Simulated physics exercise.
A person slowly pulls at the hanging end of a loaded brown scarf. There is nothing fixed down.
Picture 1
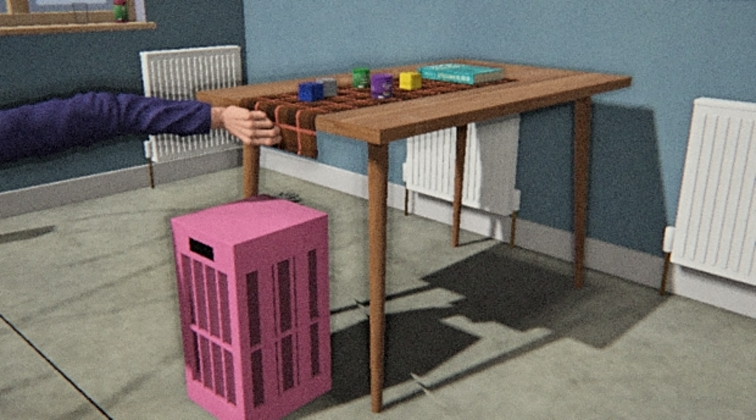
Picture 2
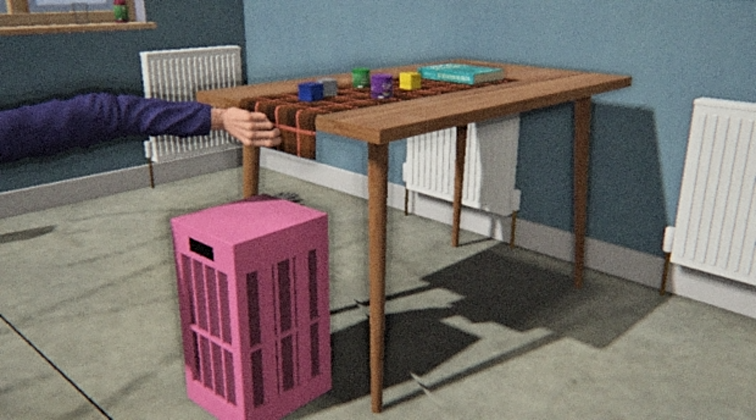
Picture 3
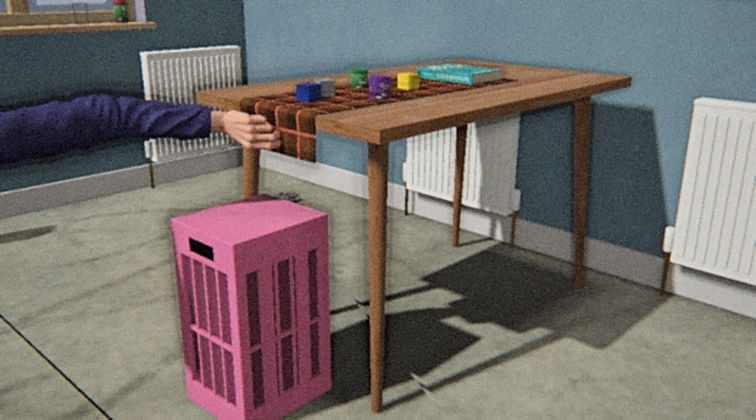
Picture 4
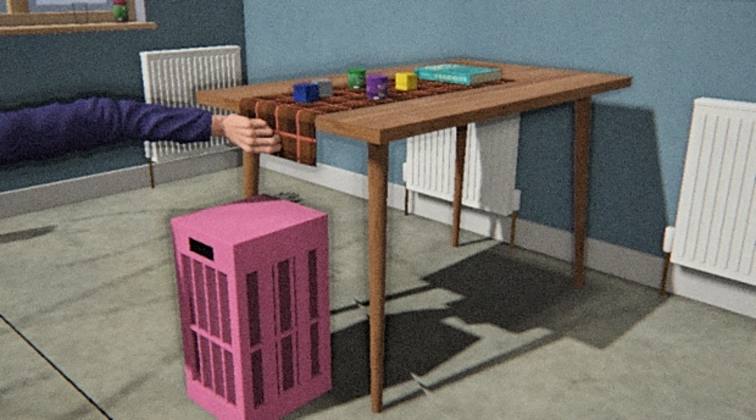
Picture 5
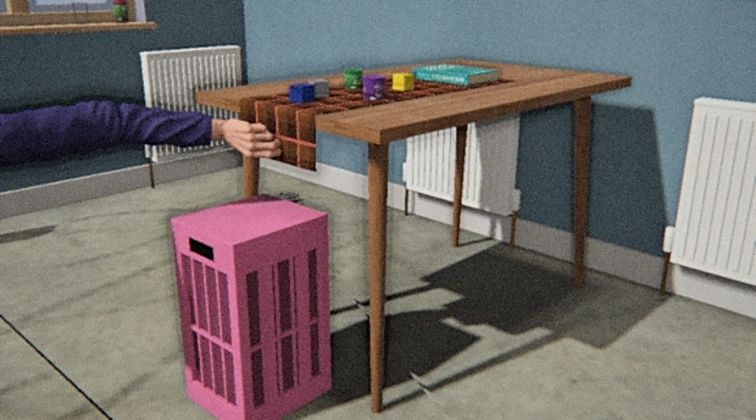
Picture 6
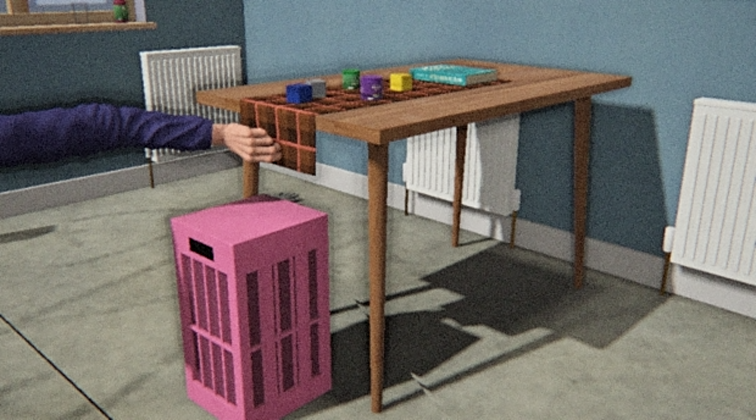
A hand in a dark blue sleeve slowly pulled the hanging end of a brown checked scarf down off a wooden table, and the small coloured cubes and pots on it shifted slightly left.
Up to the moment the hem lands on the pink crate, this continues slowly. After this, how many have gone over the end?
The total is one.
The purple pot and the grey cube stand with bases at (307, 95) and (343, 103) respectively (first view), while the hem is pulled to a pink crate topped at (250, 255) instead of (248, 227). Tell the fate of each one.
Result: Purple pot gone, grey cube gone.
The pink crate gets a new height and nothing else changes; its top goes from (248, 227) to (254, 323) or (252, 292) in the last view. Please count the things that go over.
We'd get 4 in the first case and 3 in the second.
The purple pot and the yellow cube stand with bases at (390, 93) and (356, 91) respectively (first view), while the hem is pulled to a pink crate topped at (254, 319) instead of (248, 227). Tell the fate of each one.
First the purple pot: It ends off the top. Then the yellow cube: It ends off the top.
A little later, hem near (278, 185); all still up.
Next, hem on the crate; blue cube gone.
When it is over, hem on the crate; blue cube gone. It carries off one.
